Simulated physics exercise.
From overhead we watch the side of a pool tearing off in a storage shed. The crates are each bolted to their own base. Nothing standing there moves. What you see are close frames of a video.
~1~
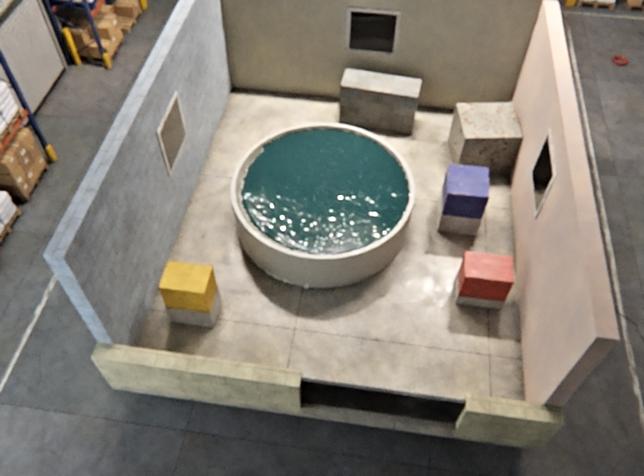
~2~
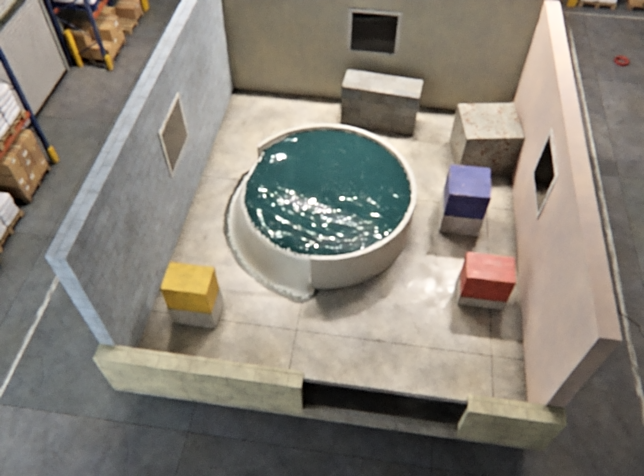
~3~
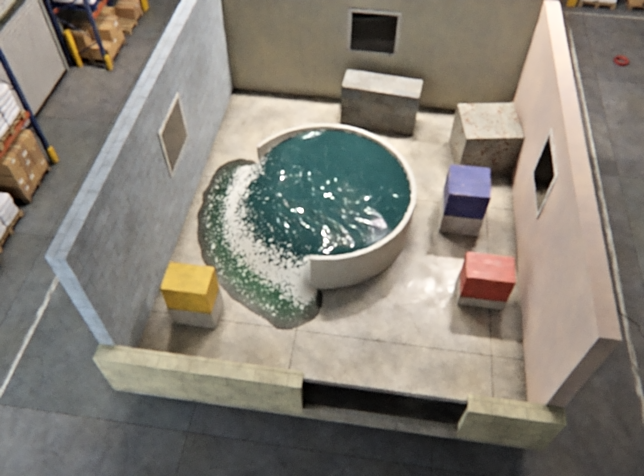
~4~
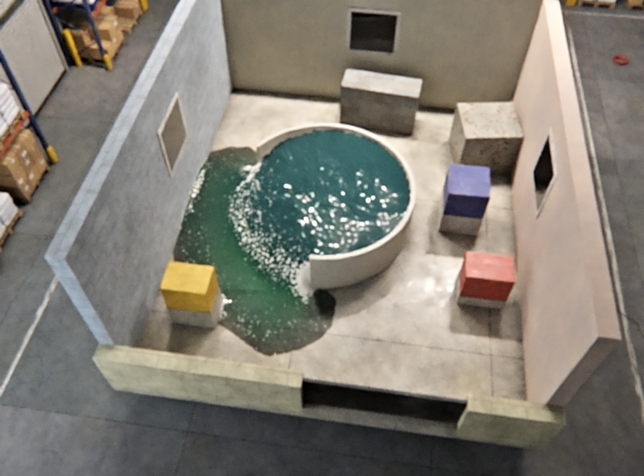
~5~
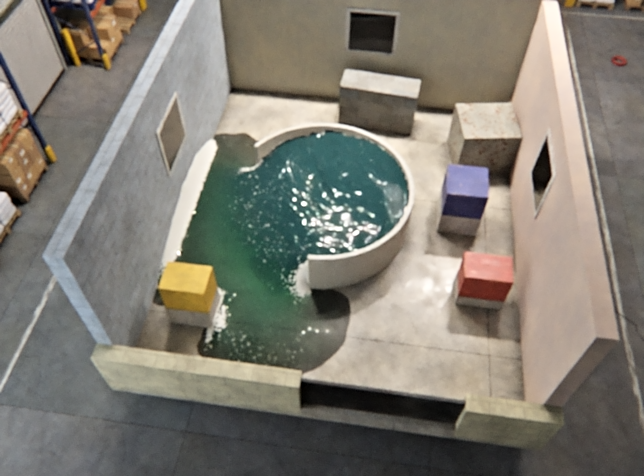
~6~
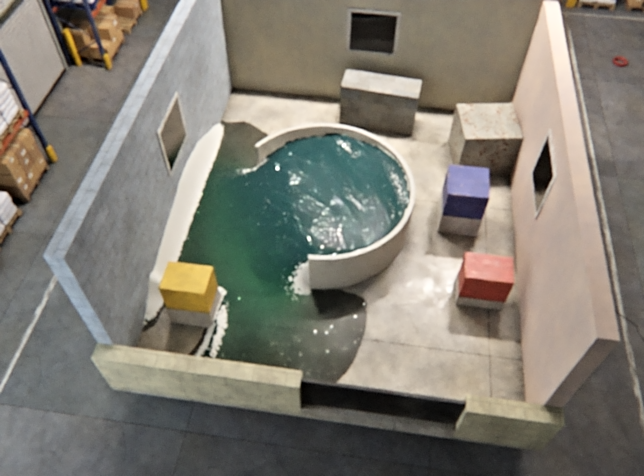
The clip opens on an overhead view of still, dark green water in a round pool inside a walled enclosure. The pool's left side tears open, and foaming water pours across the pale floor toward the blue-grey wall. It spreads around the yellow block and along the lower floor near the front wall.
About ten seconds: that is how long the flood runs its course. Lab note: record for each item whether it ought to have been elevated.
In the end the red crate will be left wet; the yellow crate will be left wet; the blue crate will be left dry.
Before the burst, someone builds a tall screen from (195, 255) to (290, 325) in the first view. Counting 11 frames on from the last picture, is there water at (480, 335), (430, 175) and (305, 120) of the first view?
The first point comes out inundated, the next unwetted, the last inundated.
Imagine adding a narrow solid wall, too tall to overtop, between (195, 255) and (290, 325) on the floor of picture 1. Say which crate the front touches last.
Looks like the blue crate.
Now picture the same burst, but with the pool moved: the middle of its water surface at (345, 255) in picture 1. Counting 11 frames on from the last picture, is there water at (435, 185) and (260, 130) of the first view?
The first spot is not reached and the second is inundated.
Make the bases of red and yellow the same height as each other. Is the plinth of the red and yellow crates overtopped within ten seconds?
Red stays out of it; yellow gets flooded.
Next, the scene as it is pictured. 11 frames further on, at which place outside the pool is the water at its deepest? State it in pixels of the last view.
It should be roughly at (129, 368).
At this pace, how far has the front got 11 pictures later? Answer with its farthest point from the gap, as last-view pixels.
I'd say at around (496, 420).
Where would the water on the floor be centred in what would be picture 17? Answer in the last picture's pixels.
That puts it at around (260, 244).
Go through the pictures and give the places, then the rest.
In the first frame, still water in the pool at (323, 187).
In the second frame, water pours out at (244, 232) and has run to a hidden place.
In the third frame, the front is at (238, 163), out from the gap at (244, 234).
In the fourth frame, water pours out at (244, 235) and has run to (230, 150).
In the fifth frame, water pours out at (243, 235) and has run to (214, 138).
In the sixth frame, the front is at (220, 124), out from the gap at (243, 235).
A moment on, water covers 35 % of the floor; the red crate not reached, the yellow crate water round its plinth, the blue crate not reached.
Next, water covers 50 % of the floor; the red crate not reached, the yellow crate water round its plinth, the blue crate not reached.
Then, water covers 80 % of the floor; the red crate water round its plinth, the yellow crate water round its plinth, the blue crate not reached.
Later, water covers 100 % of the floor; the red crate water round its plinth, the yellow crate water round its plinth, the blue crate water round its plinth.
In the end, water covers 100 % of the floor; the red crate was topped, the yellow crate was topped, the blue crate stayed above the water.
